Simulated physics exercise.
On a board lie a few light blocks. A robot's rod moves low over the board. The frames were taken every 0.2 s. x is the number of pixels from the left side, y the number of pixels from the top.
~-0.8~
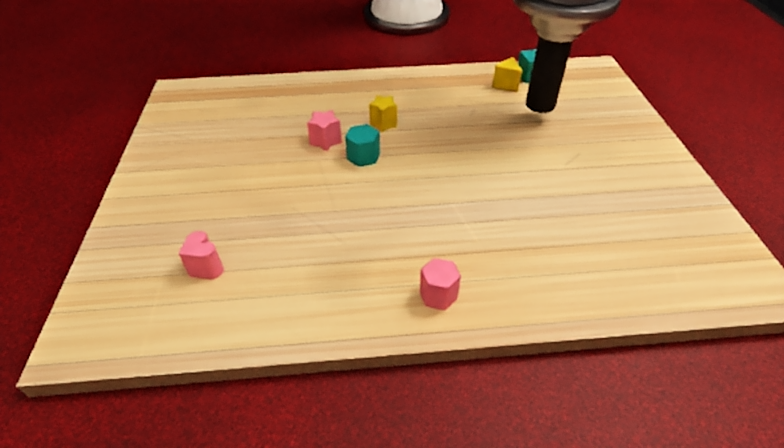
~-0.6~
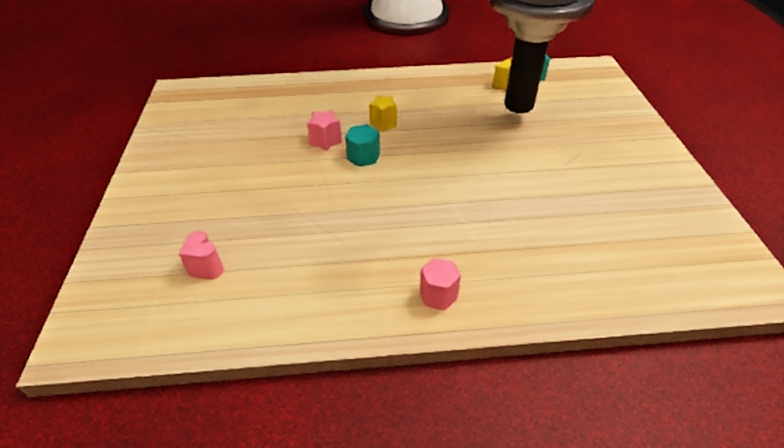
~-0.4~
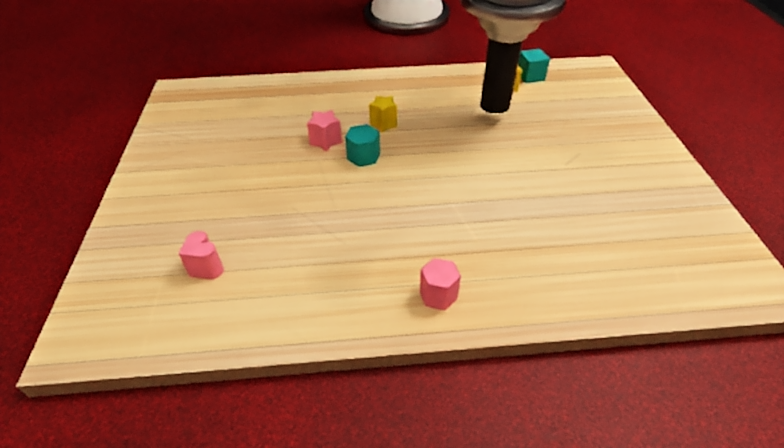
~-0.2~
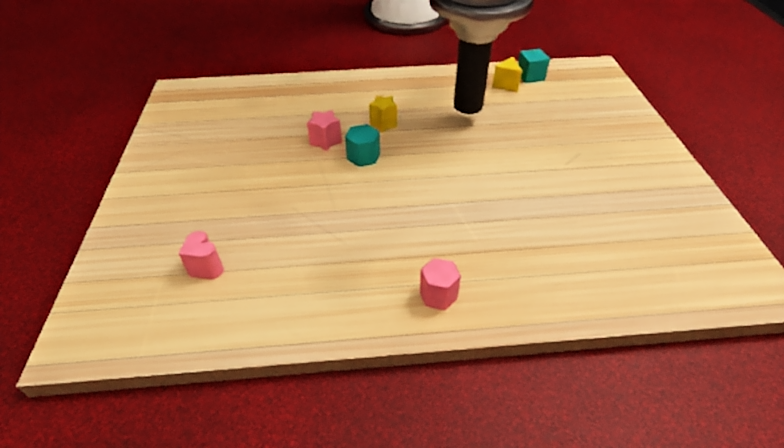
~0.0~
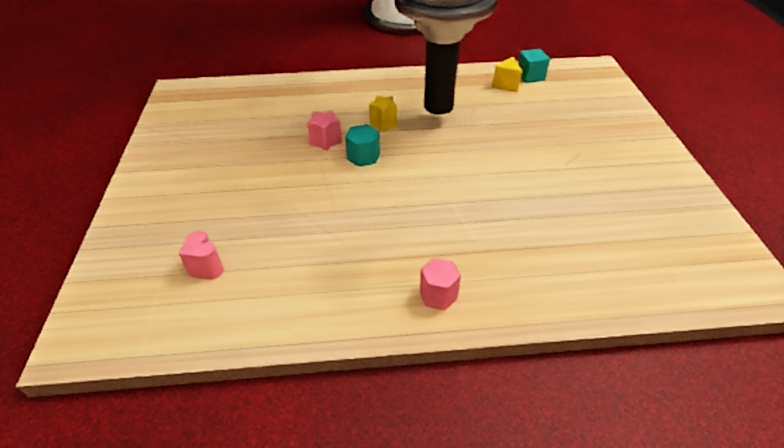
A robot's black rod gliding left above a wooden board of pink, turquoise and yellow blocks, none of which move.
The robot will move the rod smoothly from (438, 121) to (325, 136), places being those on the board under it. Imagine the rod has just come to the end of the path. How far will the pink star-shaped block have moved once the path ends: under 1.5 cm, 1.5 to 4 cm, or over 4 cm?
The distance will be 1.5 to 4 cm.
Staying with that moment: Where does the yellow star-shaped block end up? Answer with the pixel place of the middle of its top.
I'd guess (309, 101).
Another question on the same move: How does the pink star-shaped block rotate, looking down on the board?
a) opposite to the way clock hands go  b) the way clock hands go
Answer: A.
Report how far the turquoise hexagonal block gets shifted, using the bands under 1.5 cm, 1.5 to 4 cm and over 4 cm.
Displacement: Within 1.5 cm.
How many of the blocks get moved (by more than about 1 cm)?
Counting only shifts above 1 cm, I get two blocks.
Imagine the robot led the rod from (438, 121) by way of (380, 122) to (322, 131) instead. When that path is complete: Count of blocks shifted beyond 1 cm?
Two blocks, no more.
What follows on the original path. One third of the way, rod (400, 112); yellow star-shaped block (374, 102), turned 20° clockwise.
Two thirds of the way, rod (361, 117); pink star-shaped block (319, 118), turned 20° anticlockwise; yellow star-shaped block (336, 104), turned 35° clockwise.
At the end, rod (323, 121); pink star-shaped block (296, 122), turned 80° anticlockwise; turquoise hexagonal block unmoved; yellow star-shaped block (309, 101), turned 65° clockwise.
